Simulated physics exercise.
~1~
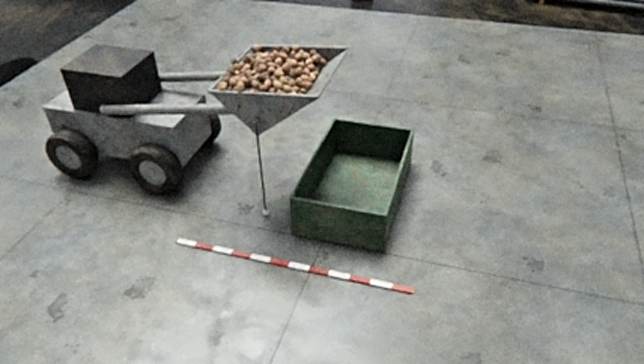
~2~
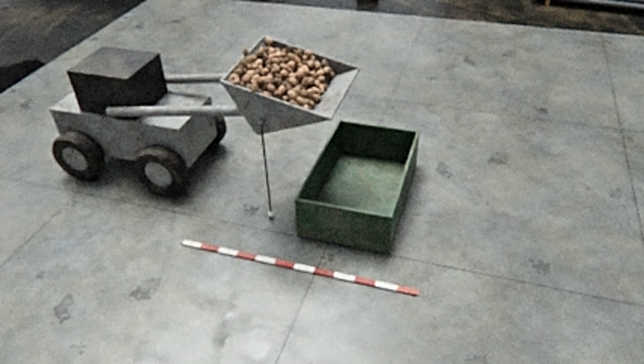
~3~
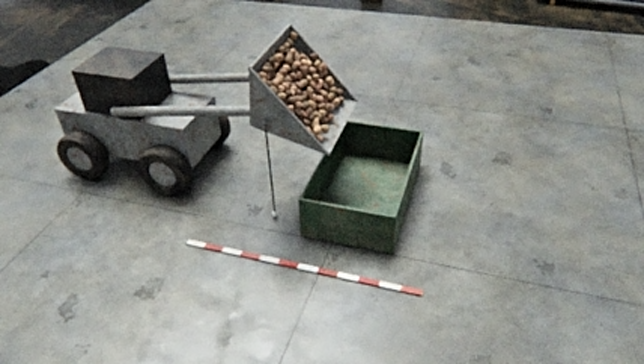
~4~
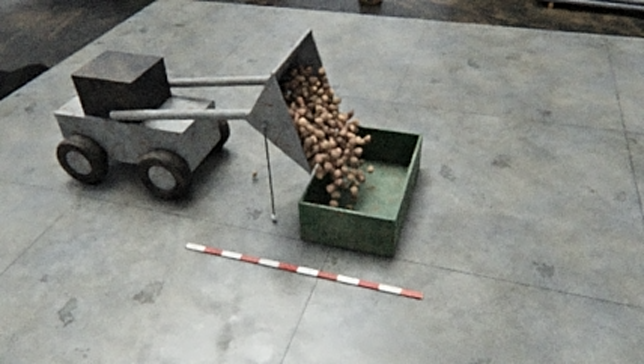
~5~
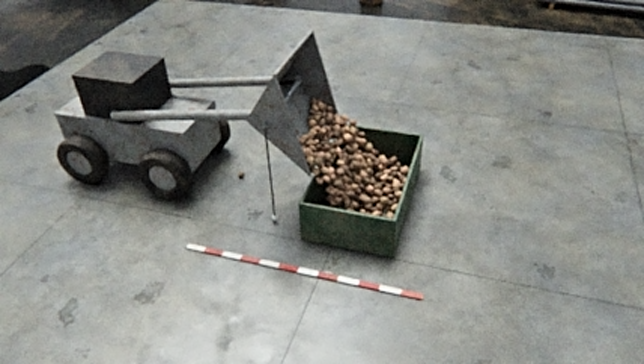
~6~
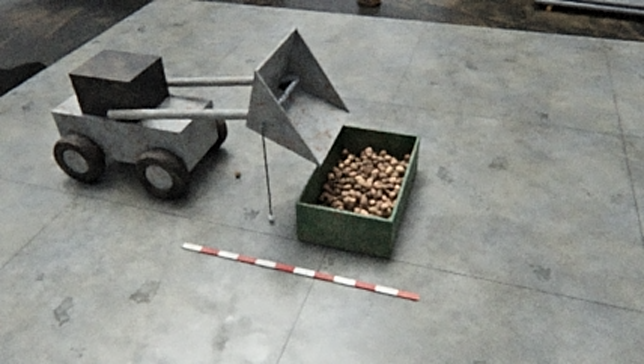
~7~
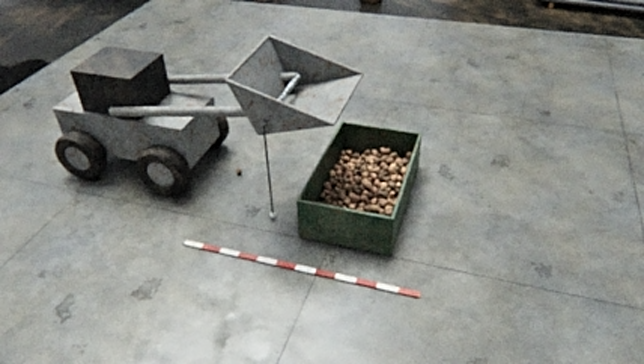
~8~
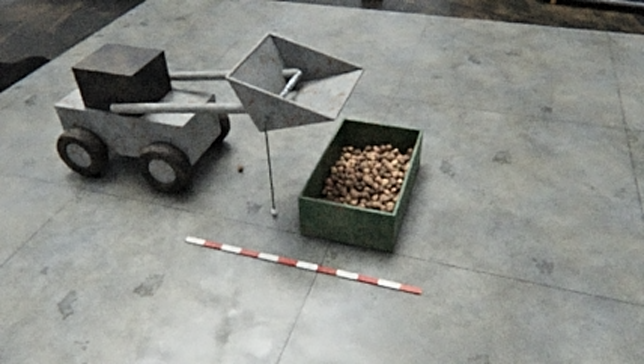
A small grey loader with dark wheels stands at the left, holding a raised bucket full of brown, rounded stones, seen from above at an angle on a grey floor. An open green bin sits to the right of the bucket, and a red and white banded rod lies in front. The bucket tips forward to the right, and the stones slide over its edge and pour into the bin. Once it has emptied, the bucket tilts back partway. It ends empty and still, with the stones heaped in the bin and a tiny speck on the floor near the loader.
